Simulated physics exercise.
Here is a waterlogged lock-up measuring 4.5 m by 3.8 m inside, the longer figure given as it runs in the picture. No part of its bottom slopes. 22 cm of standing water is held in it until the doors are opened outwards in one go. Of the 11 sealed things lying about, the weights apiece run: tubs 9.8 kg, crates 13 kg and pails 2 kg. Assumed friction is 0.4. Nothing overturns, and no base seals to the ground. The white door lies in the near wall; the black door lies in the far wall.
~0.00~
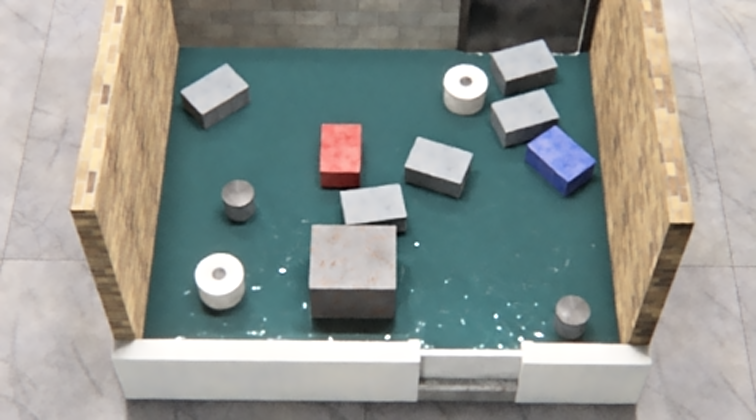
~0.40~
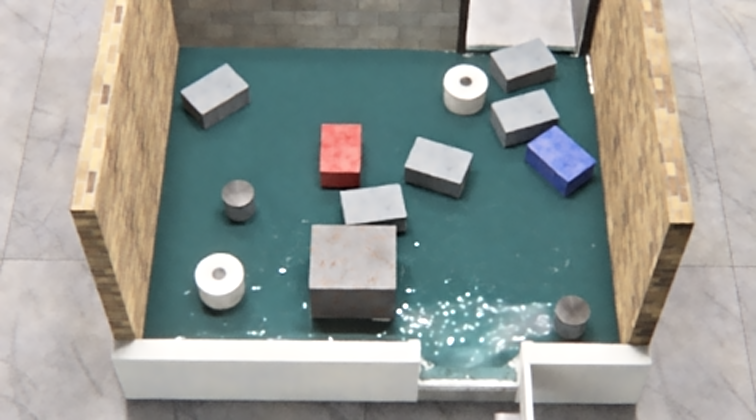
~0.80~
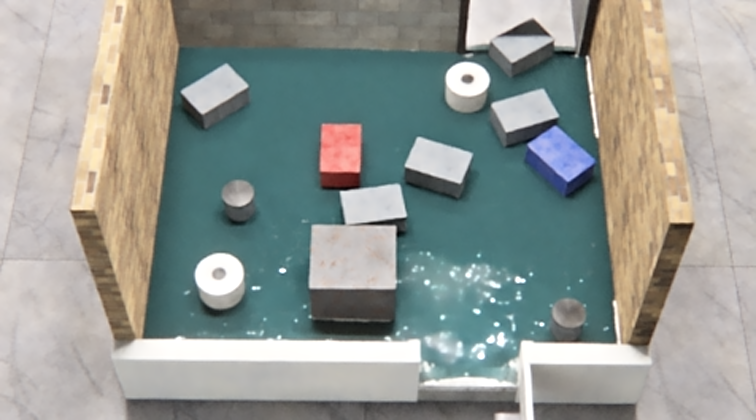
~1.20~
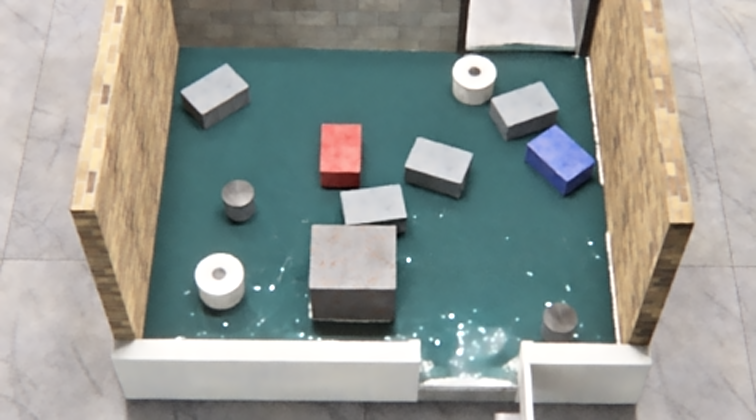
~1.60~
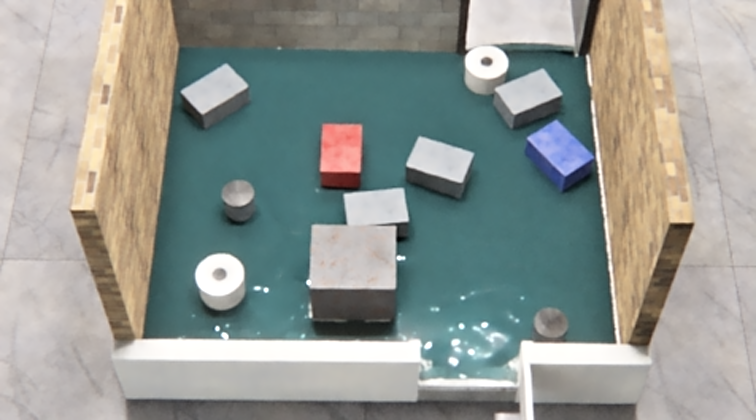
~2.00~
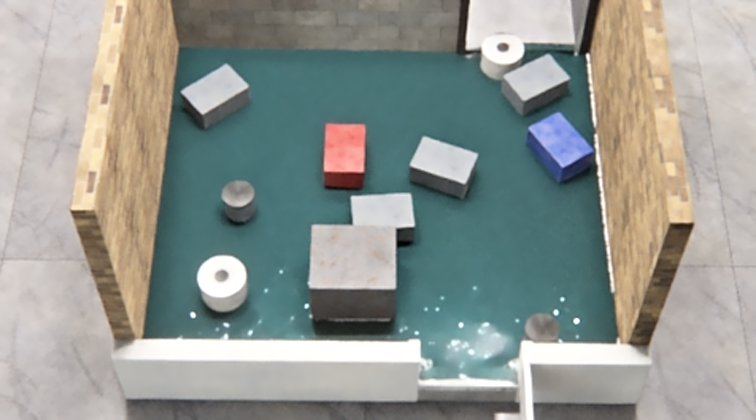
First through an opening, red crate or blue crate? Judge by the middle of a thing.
The blue one gets out first.
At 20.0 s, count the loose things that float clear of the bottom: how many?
2.
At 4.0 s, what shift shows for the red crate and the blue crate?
About 60 and 60 cm by then.
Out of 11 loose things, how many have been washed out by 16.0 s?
I count 8 by that time.
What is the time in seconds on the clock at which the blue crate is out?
At roughly 7.5 seconds.
After 4.0 s the red crate is near (403, 151), 0.6 m from its start, afloat; the blue crate is near (576, 110), 0.6 m from its start, afloat; 4 of 11 are out; 7 afloat.
After 9.0 s the red crate is near (491, 125), 1.6 m from its start, afloat; the blue crate has gone out (at 7.3 s); 6 of 11 are out; 5 afloat.
After 16.0 s the red crate has gone out (at 13.5 s); the blue crate has gone out (at 7.3 s); 8 of 11 are out; 3 afloat.
After 20.0 s the red crate has gone out (at 13.5 s); the blue crate has gone out (at 7.3 s); 8 of 11 are out; 2 afloat.
